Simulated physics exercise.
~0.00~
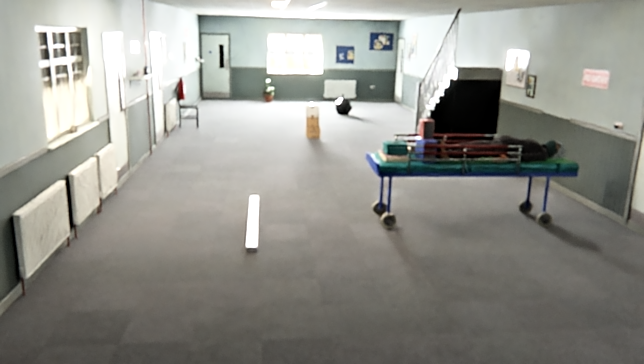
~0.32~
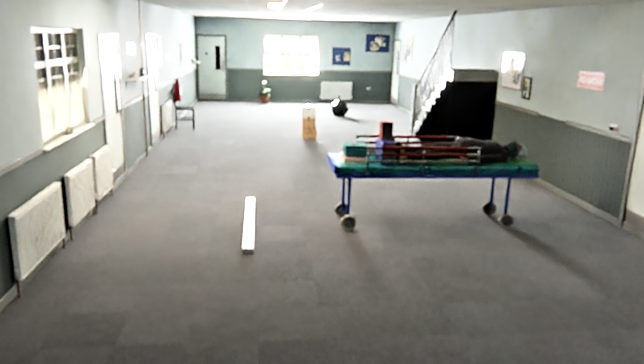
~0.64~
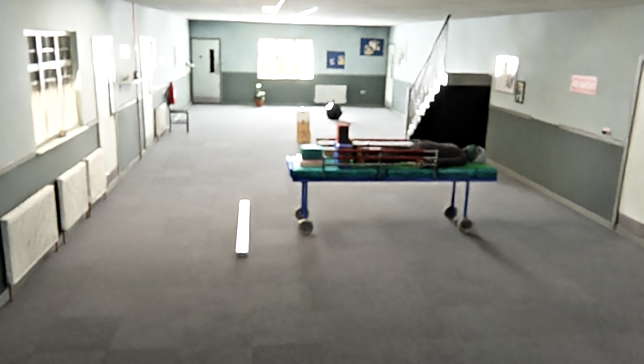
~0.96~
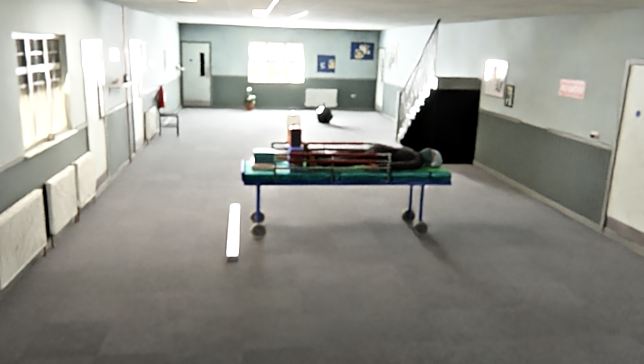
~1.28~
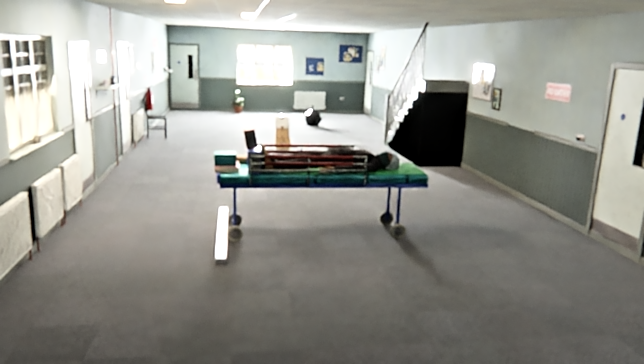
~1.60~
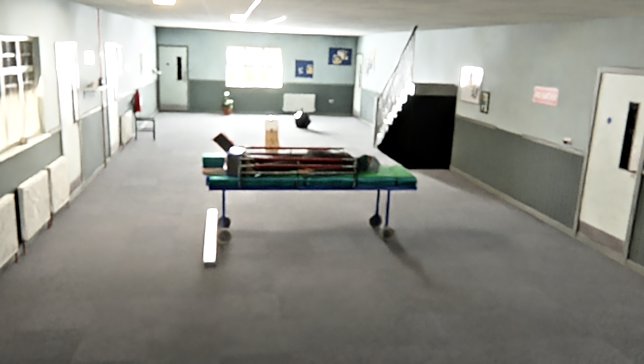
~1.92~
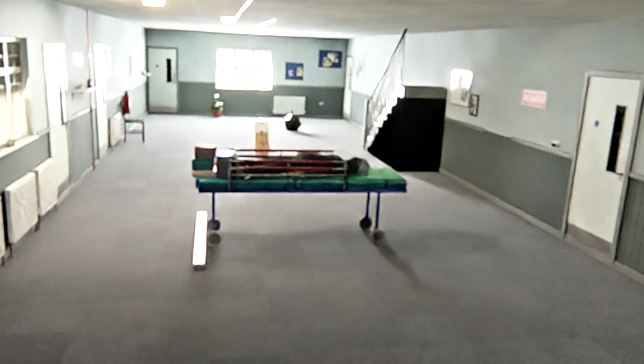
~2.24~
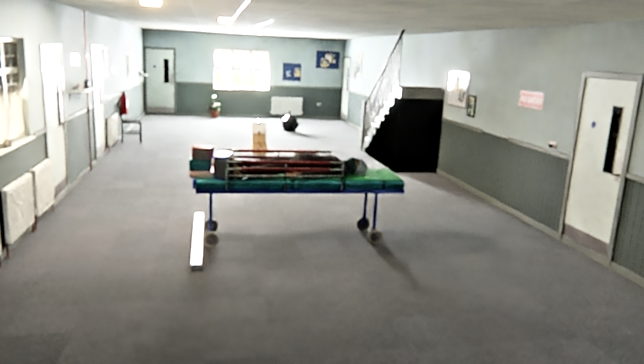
A dark, limp figure lies on a green-topped gurney with blue legs at the right of a long grey-carpeted room, seen from slightly above, with small red, teal and dark items crowded at its left end. A white bar lies on the floor left of centre, with radiators along the left wall and a black-sided staircase at right. The gurney rolls left as the view pans slightly right, bringing a white door into view. Nearing the bar, the upright red item leans, and the gurney stops there, level. The red item tips onto its side and rests on top, with nothing fallen off.
